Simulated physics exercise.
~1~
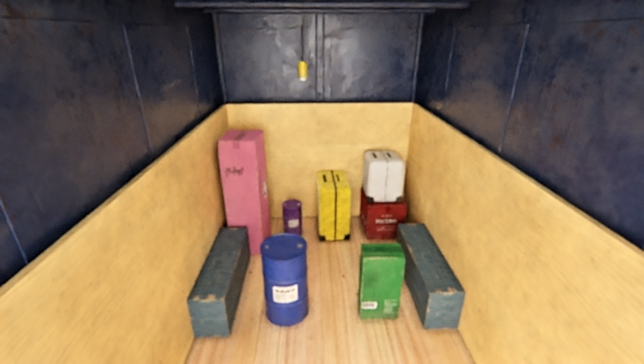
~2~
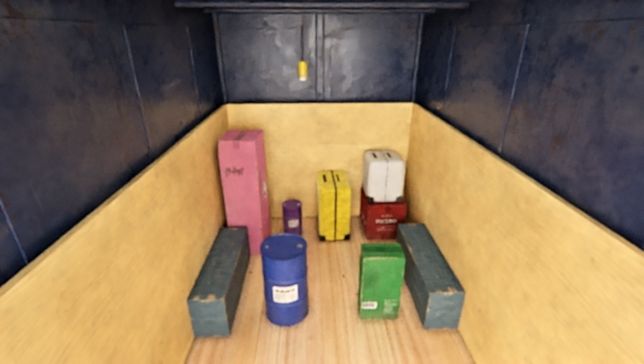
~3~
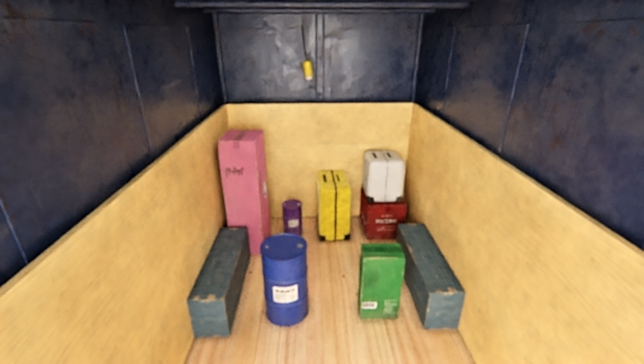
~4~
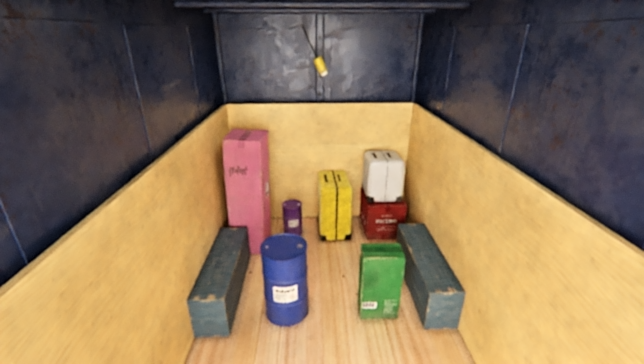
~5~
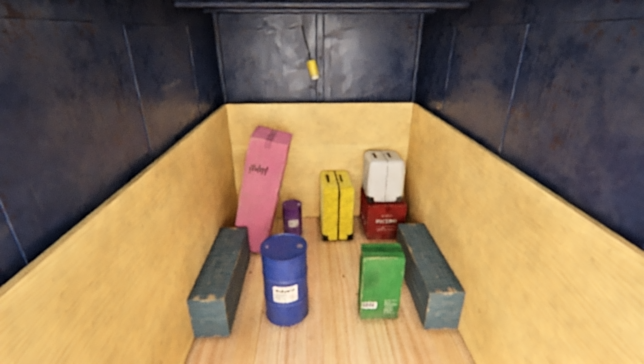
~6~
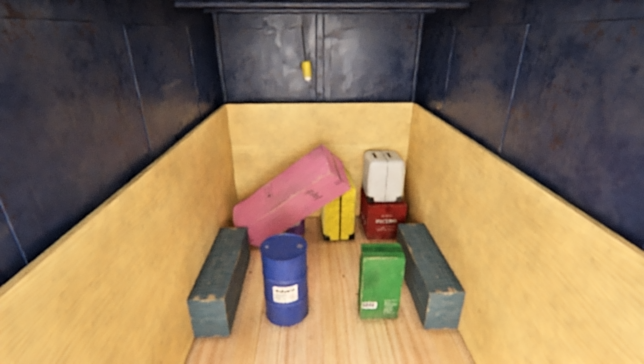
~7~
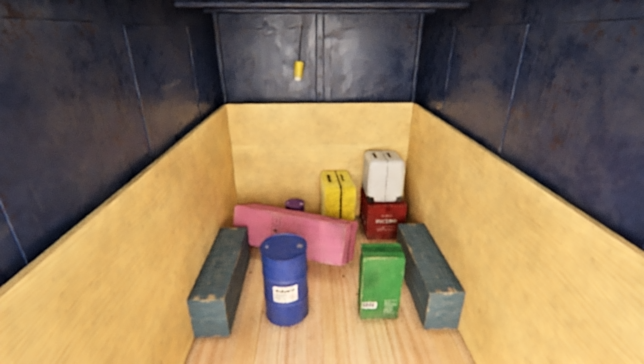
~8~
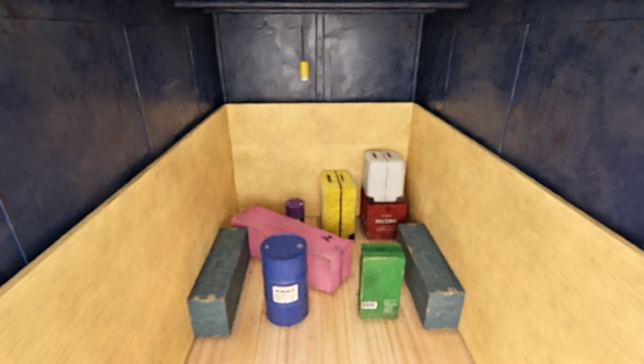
In a van's load bay, a tall pink box tips right and ends lying behind a blue drum.
